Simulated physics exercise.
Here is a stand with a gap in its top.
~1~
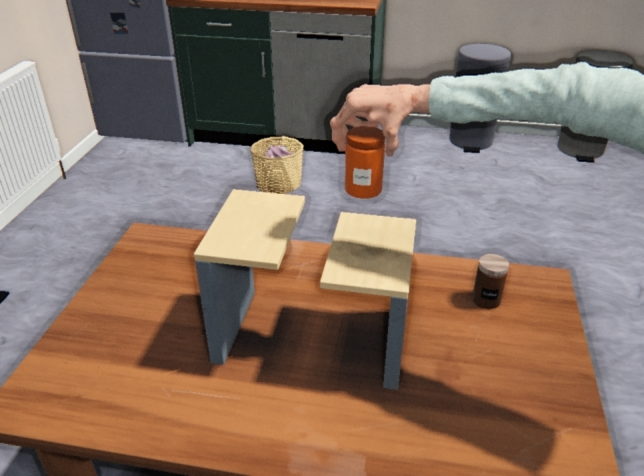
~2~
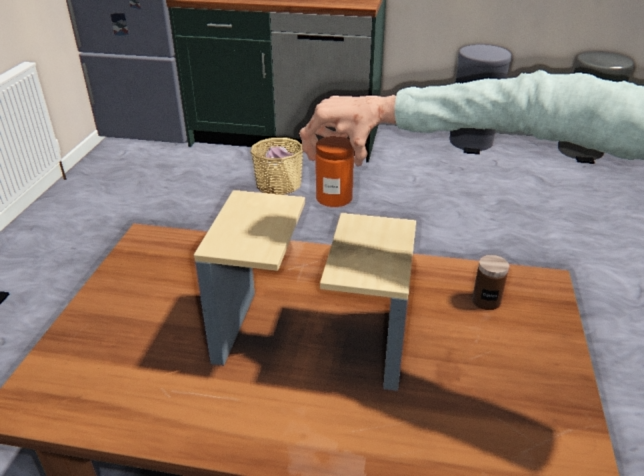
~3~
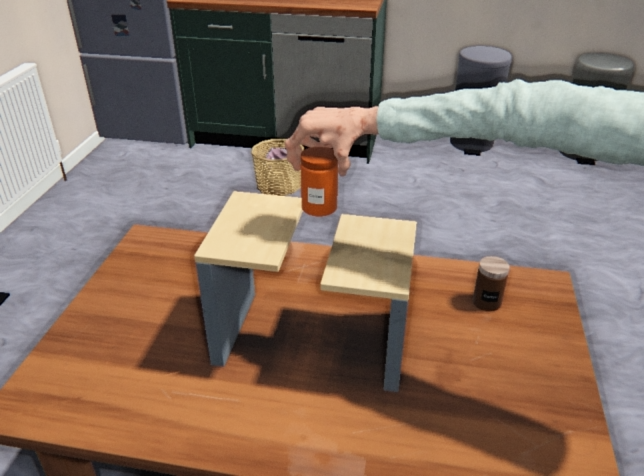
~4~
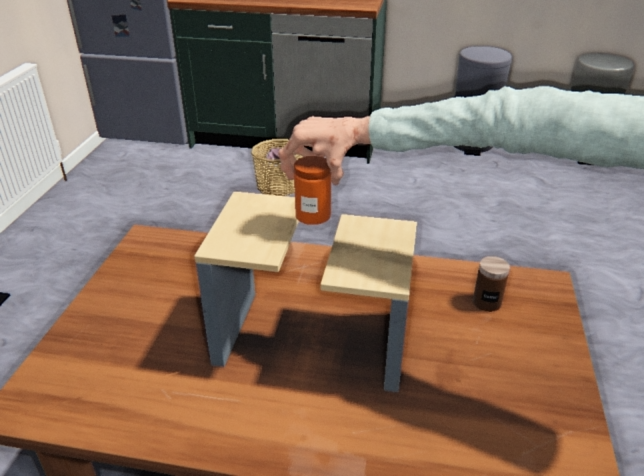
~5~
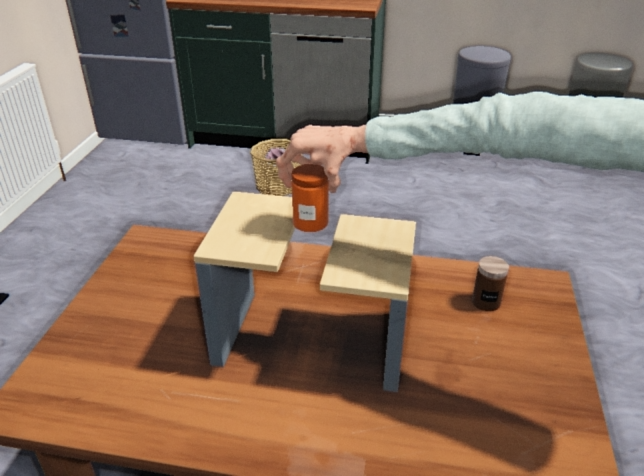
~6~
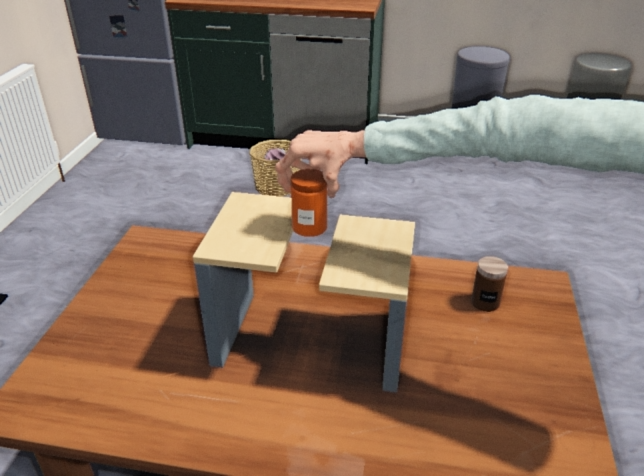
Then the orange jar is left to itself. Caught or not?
Here the jar goes down the gap.
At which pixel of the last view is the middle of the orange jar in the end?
At about (311, 321).
Then, 0.20 s after the last picture, orange jar slid about its own width near (310, 225).
Then, 0.30 s after the last picture, orange jar slid well along near (311, 284).
Then, 0.40 s after the last picture, orange jar slid well along near (311, 319).
At rest, moved from the start, orange jar; brown jar in place. Seen from the same camera at the end, orange jar near (311, 321). The jar reaches the table.
